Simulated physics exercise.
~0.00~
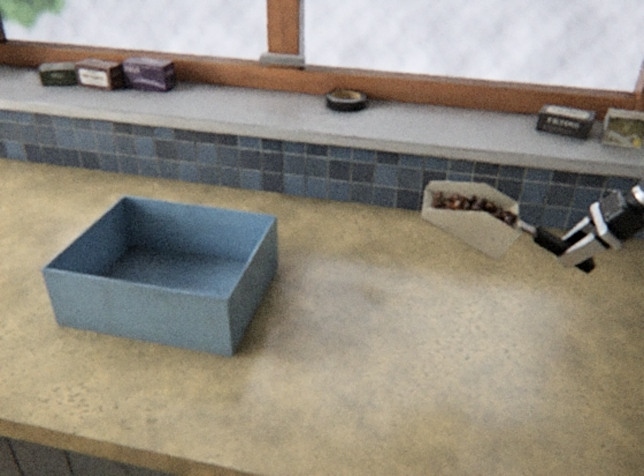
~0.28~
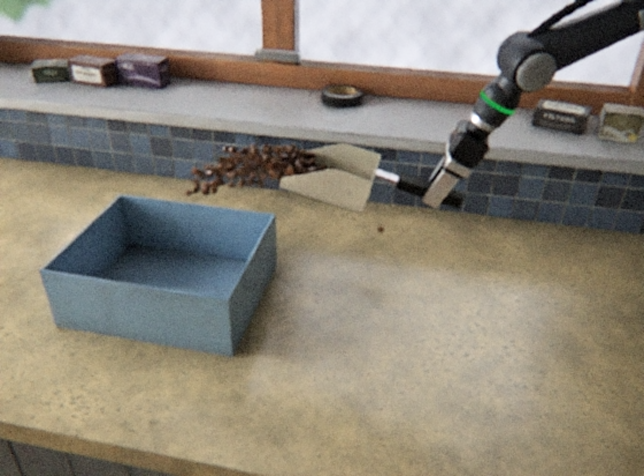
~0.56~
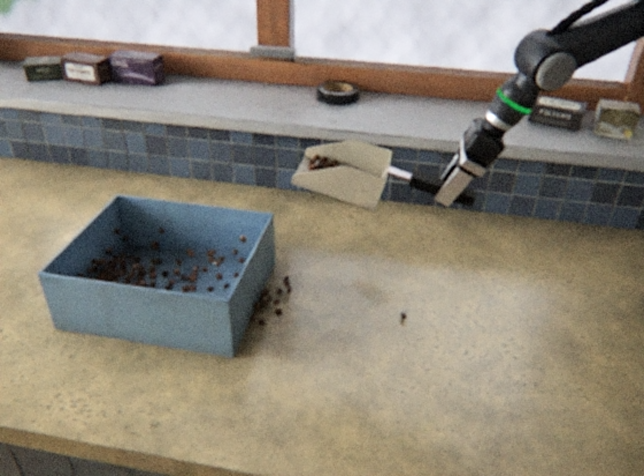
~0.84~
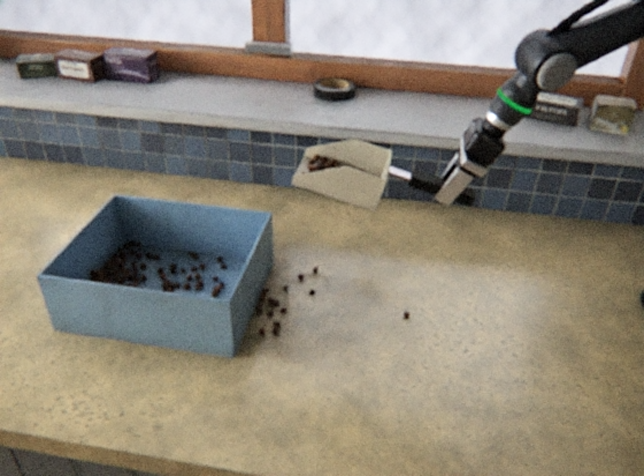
The footage shows a robot arm swinging a scoop of small dark brown pellets left over a countertop, then stopping abruptly so they fly toward a blue open bin; most land inside, while some scatter on the counter beside it and a few stay in the scoop.
